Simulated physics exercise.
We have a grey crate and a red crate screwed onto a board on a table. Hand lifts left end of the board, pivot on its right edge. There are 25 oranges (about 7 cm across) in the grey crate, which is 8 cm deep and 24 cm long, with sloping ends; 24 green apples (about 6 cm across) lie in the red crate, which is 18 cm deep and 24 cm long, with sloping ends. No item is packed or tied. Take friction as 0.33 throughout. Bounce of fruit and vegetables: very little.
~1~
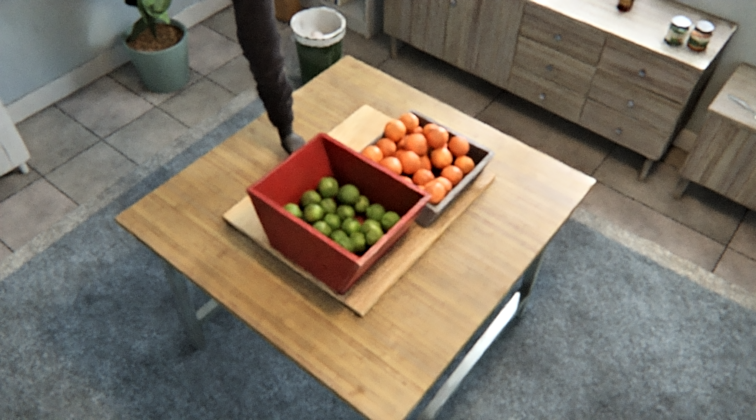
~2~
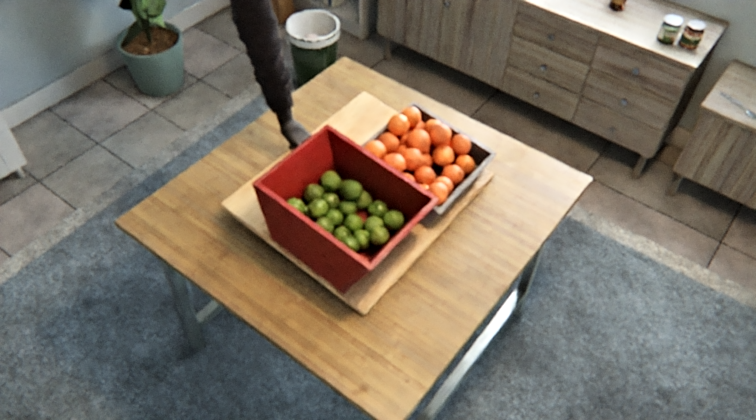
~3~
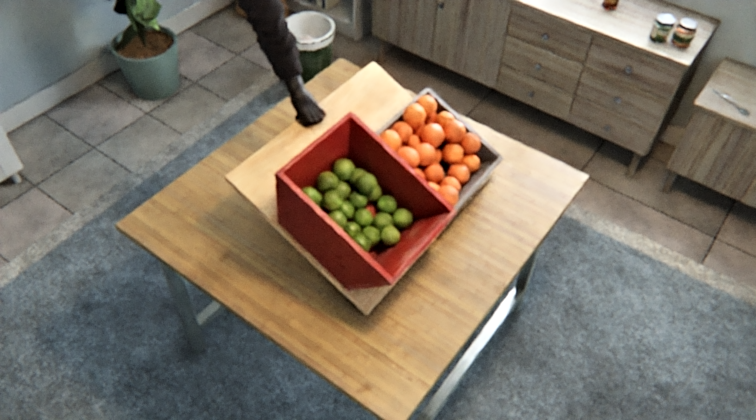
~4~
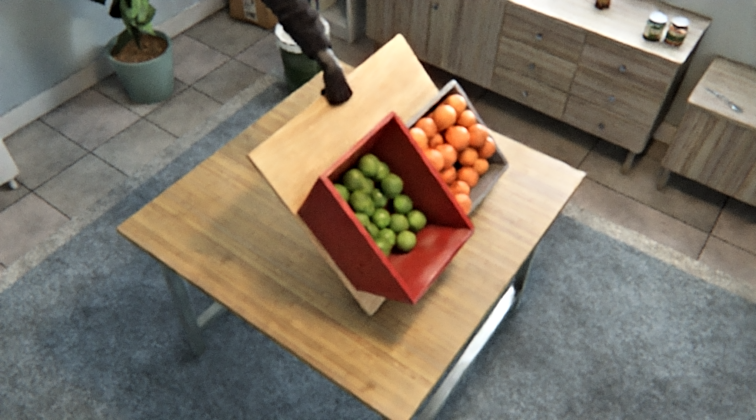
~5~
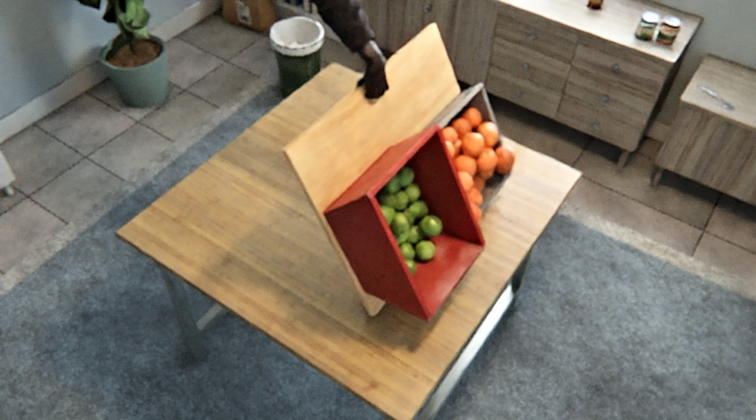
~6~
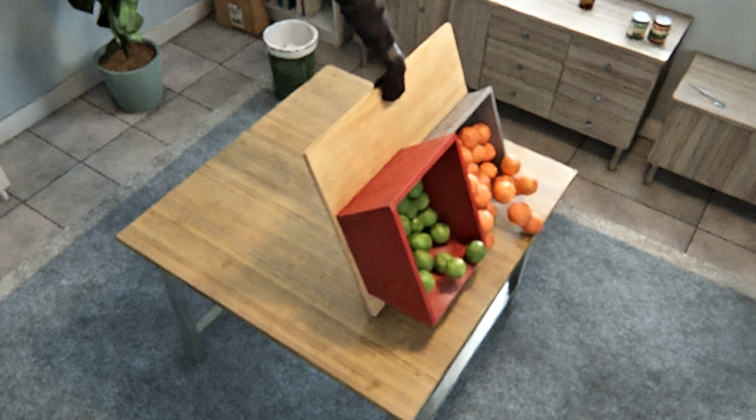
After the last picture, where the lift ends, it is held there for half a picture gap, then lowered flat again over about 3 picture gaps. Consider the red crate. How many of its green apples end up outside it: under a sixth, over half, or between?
The red crate loses from a sixth to a half of its green apples.
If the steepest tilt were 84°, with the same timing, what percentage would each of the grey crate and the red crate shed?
In that case the grey crate sheds 90 %, while the red crate sheds 90 %.
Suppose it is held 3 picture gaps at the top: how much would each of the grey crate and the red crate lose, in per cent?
With that change, grey crate sheds 80 percent and red crate sheds 40 percent.
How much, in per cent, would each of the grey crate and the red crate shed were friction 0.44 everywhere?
Grey crate 60, red crate 20 per cent.
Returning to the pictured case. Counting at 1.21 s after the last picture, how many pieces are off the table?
At that time, the count is near 12.
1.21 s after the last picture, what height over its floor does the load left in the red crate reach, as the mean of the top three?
Height: About 8 cm.
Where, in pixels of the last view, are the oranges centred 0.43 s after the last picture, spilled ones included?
Near (483, 207).
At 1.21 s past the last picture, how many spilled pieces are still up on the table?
About 8.
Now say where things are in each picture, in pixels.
In the first frame (each is followed by its nearest rim corner in this view, unless another is named; the camera moves round a little), red crate, (358, 261); grey crate (by its farthest rim corner), (413, 110); 0° from level; none out.
In the second frame, red crate, (368, 265); grey crate, (415, 103); 7° from level.
In the third frame, red crate, (390, 279); 24° from level.
In the fourth frame, red crate, (414, 300); 44° from level.
In the fifth frame, red crate, (430, 318); 61° from level.
In the sixth frame, red crate, (435, 324); 68° from level; 12 out, the lowest orange at (532, 224).
Then, 0.19 s after the last picture, tilt 62°; grey crate 13 in, 12 out and red crate 21 in, 3 out.
Then, 0.43 s after the last picture, tilt 18°; grey crate 12 in, 13 out and red crate 17 in, 7 out.
Then, 0.77 s after the last picture, tilt 0°; grey crate 12 in, 13 out and red crate 17 in, 7 out.
When it is over (1.21 s after the last picture), grey crate 12 in, 13 out and red crate 17 in, 7 out. Asked share, 7 of 24, 29 per cent.
